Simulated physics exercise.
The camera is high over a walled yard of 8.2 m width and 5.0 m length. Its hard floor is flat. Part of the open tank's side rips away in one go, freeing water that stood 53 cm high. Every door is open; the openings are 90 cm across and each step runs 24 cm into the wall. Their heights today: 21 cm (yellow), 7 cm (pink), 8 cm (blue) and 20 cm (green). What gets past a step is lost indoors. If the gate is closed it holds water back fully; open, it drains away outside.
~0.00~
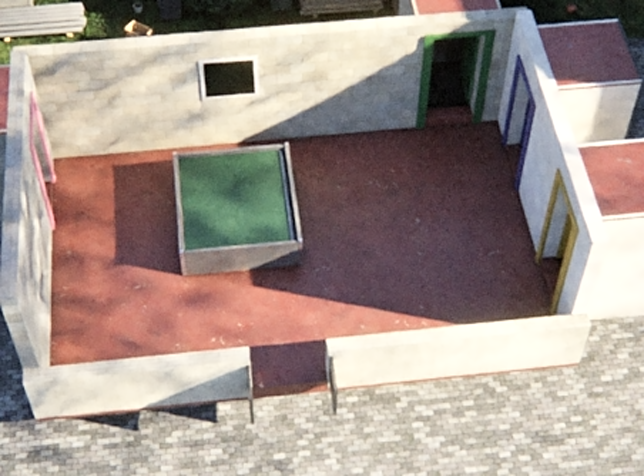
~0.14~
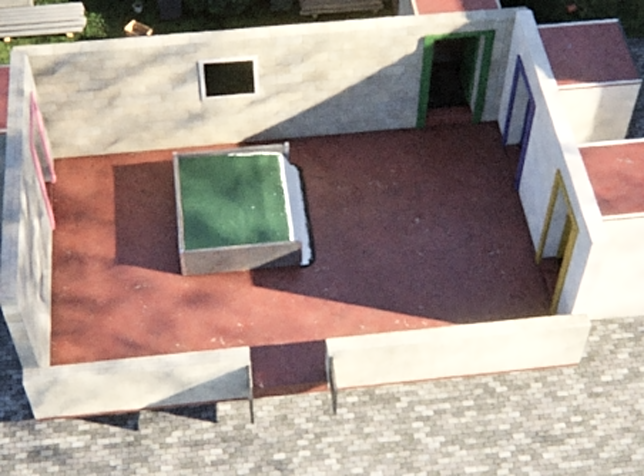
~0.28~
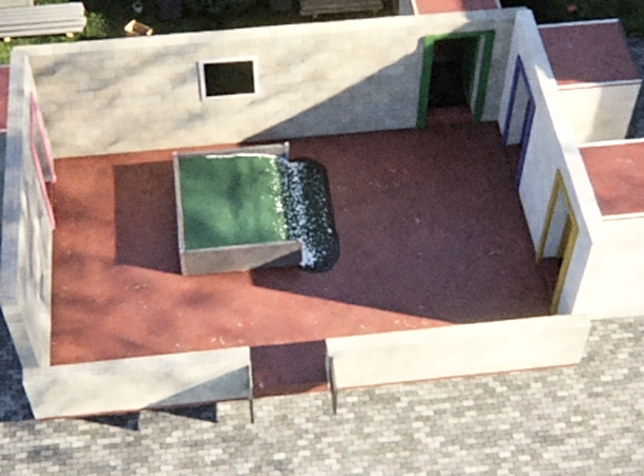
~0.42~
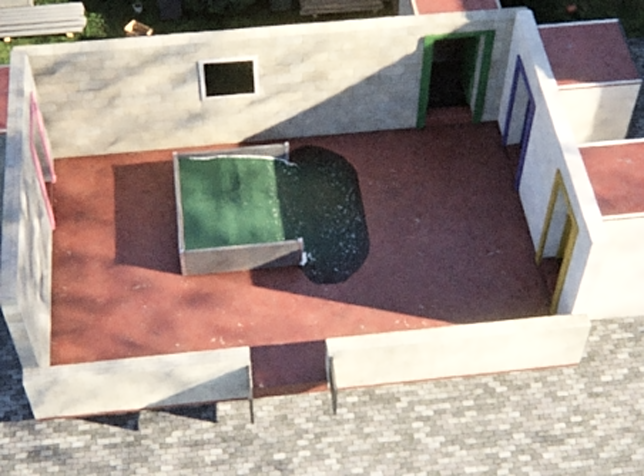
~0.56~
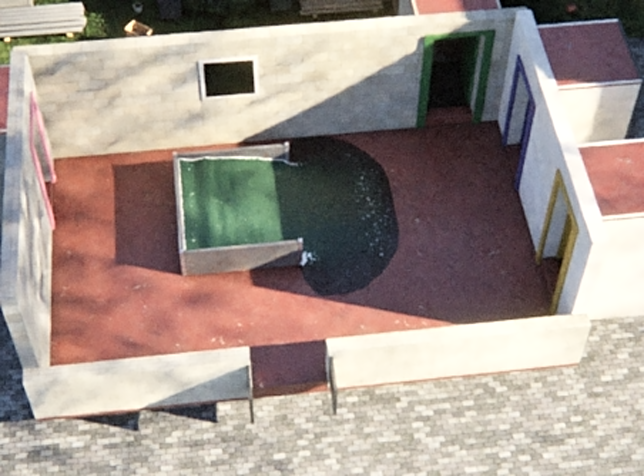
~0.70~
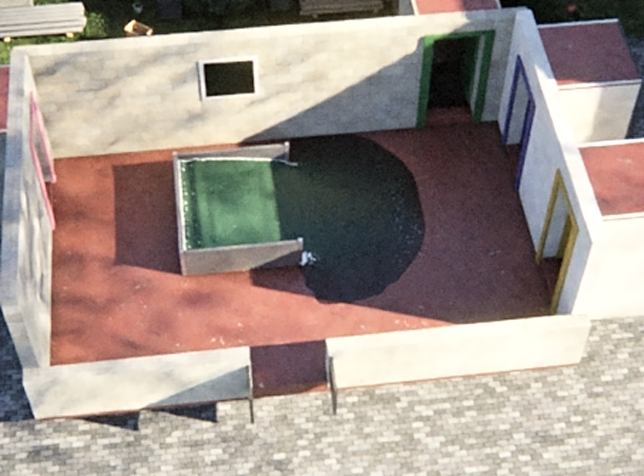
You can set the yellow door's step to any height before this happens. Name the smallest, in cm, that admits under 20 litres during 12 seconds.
Close to 12.5 cm is just enough.
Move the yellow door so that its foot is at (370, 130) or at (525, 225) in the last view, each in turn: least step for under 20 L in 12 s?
About 7.5 and 18 cm.
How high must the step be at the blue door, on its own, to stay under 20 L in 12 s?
Roughly 21 cm at blue.
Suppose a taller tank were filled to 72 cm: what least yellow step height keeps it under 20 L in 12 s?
Then roughly 18 cm.
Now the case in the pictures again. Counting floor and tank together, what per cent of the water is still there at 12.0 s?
Some 86 per cent remains.
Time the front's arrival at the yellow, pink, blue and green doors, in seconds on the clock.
Yellow 2.0 s, pink 10.5 s, blue 1.3 s, green 1.4 s.
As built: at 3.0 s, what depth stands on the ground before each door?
In cm: Yellow 17, pink 0, blue 26, green 16.
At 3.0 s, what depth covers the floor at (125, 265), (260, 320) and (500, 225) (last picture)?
Roughly 0, 0 and 14 cm, in turn.
After 1.4 s water covers 35 % of the floor, deepest (21 cm) near (307, 243); it has not reached the yellow door.
After 3.0 s water covers 45 % of the floor, deepest (32 cm) near (555, 335); 17 cm at the yellow door, 0 litres in over its 21 cm step.
After 12.0 s water covers 95 % of the floor, deepest (8 cm) near (50, 396); 5 cm at the yellow door, 0 litres in over its 21 cm step.
At the yellow door as built, the water arrived by 2.0 s and peaked near 18 cm at 2.6 s.
With a step of 11.5 cm, 27 litres would have come in within the 12 s; with 13.5 cm, 13 litres. So under 20 litres takes about 12.5 cm.
